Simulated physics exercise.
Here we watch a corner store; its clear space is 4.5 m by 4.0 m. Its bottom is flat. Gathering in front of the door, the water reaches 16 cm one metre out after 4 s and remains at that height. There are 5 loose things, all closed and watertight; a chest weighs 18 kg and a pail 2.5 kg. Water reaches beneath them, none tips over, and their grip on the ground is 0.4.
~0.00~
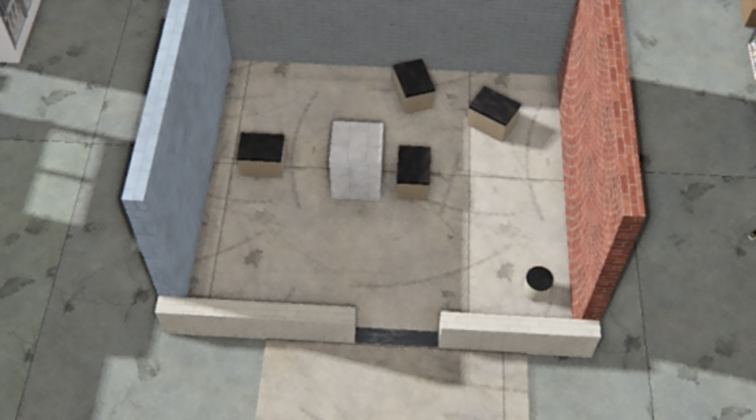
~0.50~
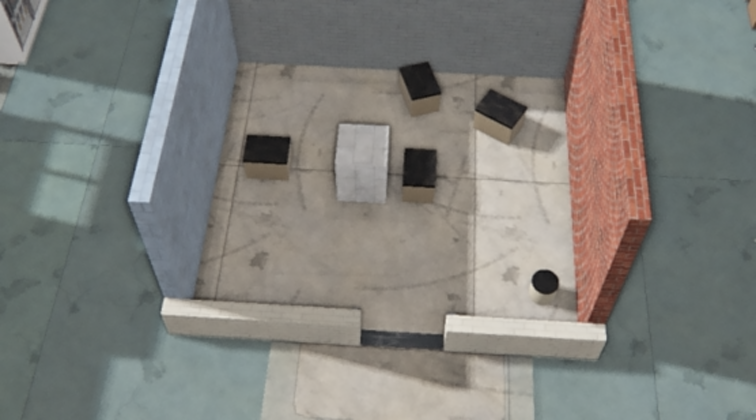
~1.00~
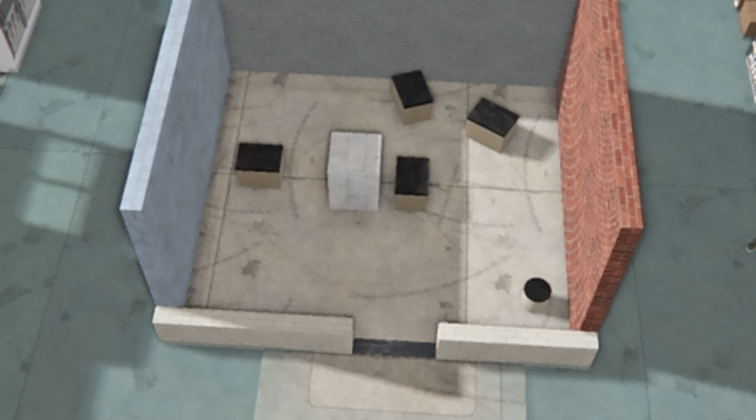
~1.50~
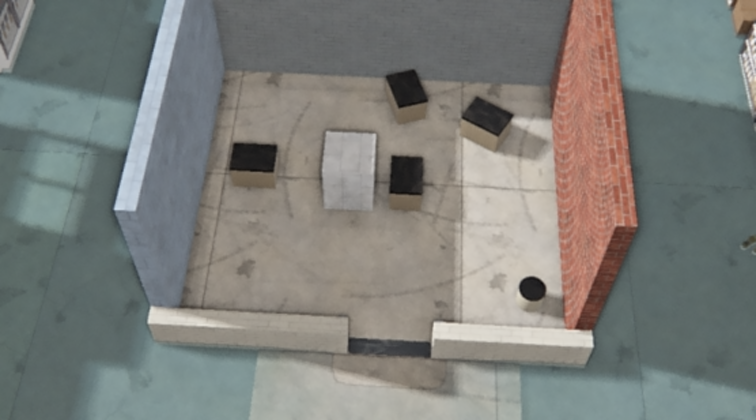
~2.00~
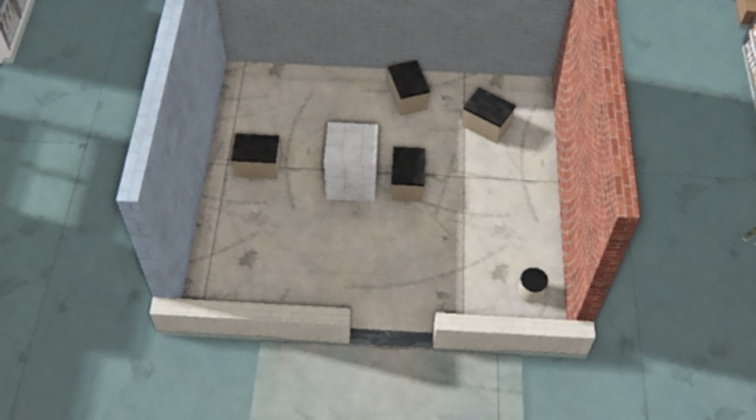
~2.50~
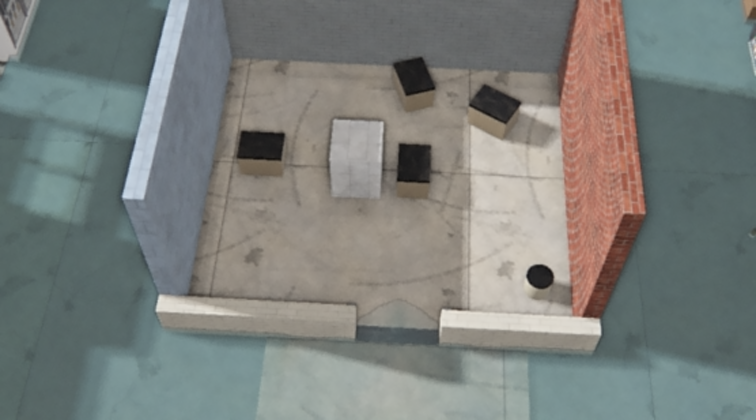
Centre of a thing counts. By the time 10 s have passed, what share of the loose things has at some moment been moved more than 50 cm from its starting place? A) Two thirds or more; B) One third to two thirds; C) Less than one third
Less than one third.
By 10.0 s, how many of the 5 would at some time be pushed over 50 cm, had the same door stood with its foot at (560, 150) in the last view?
0.
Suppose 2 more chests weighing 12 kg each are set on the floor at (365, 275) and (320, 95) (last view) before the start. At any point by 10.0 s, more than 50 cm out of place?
So the first ends up beyond that distance while the second ends up within that distance.
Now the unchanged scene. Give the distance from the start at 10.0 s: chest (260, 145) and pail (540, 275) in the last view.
They've ended up 0 cm and 0 cm away, in that order.
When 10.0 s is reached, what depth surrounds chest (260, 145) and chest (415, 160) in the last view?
Around 3 cm and 5 cm.
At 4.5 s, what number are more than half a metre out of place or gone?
The number by then is 0.
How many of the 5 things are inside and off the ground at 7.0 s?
0.
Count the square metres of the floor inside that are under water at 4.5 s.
Some 4.5 m2 of it.
After 3.5 s 0 of 5 are over 50 cm from their spots; 0 afloat.
After 4.5 s 0 of 5 are over 50 cm from their spots; 0 afloat.
After 7.0 s 0 of 5 are over 50 cm from their spots; 0 afloat.
After 10.0 s 0 of 5 are over 50 cm from their spots, and 0 have been at some point; 0 afloat.
